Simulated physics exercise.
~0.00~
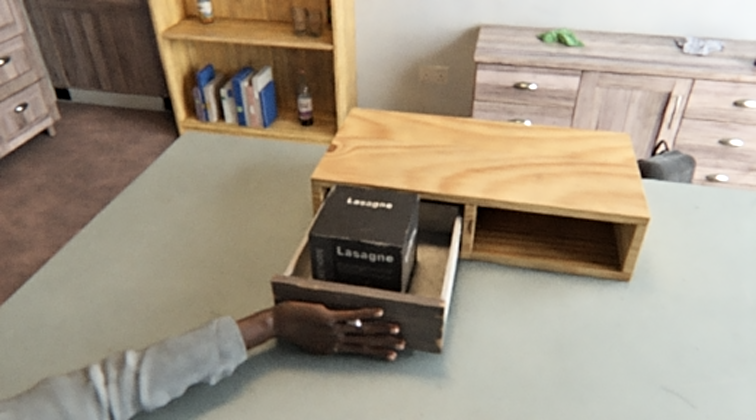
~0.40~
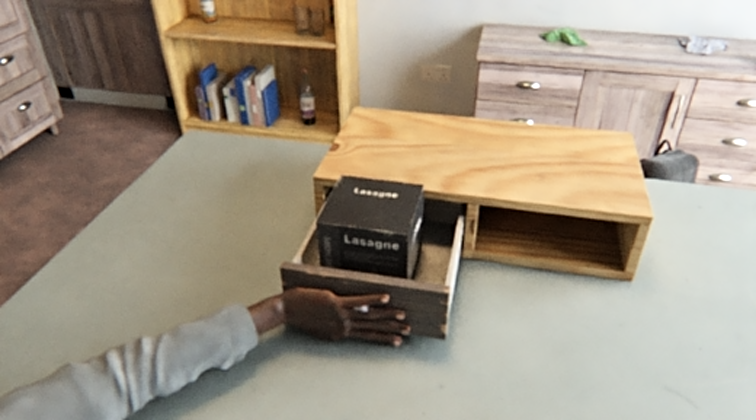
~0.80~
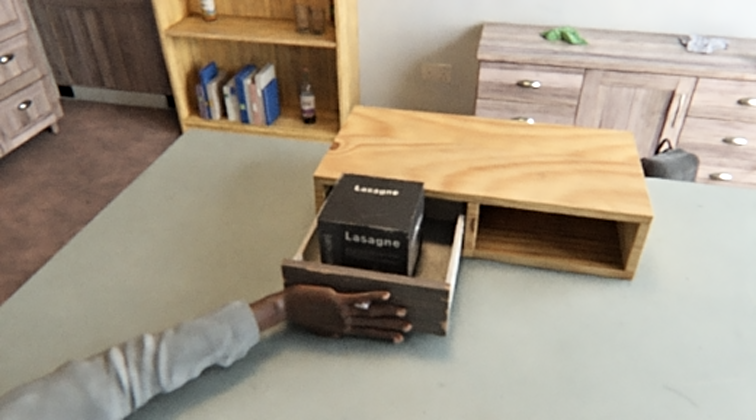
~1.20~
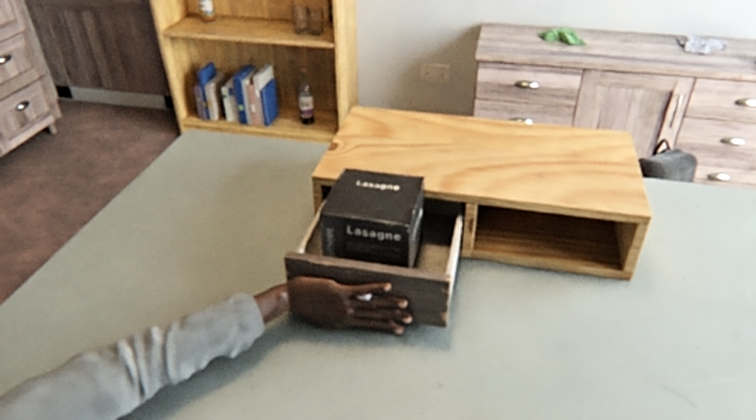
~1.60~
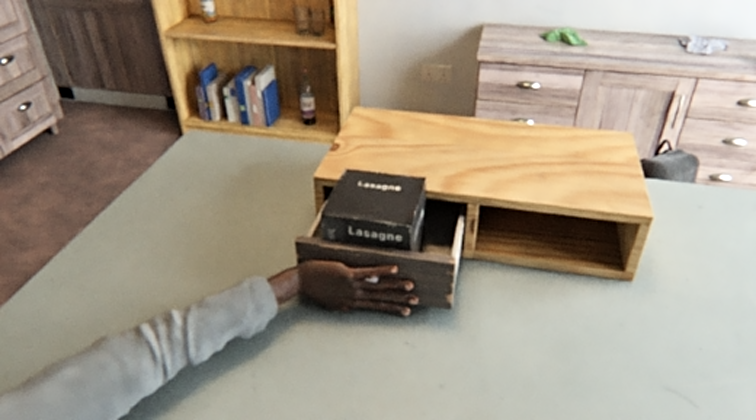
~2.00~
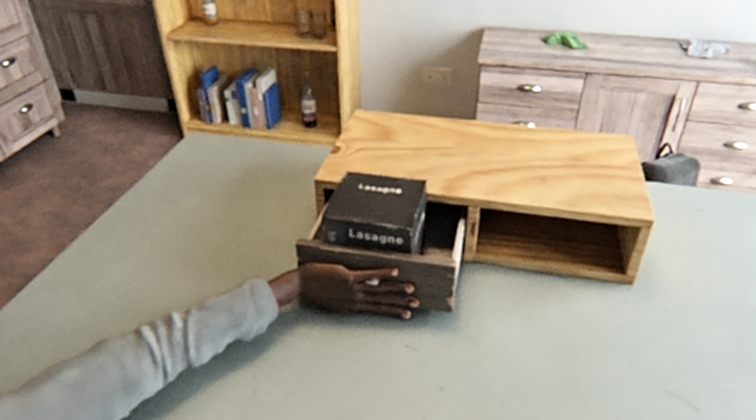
A hand pushed on the front of an open drawer holding a black lasagne box, sliding it partway into a wooden chest on a table, until it stopped and stayed ajar with the box still sticking up inside.
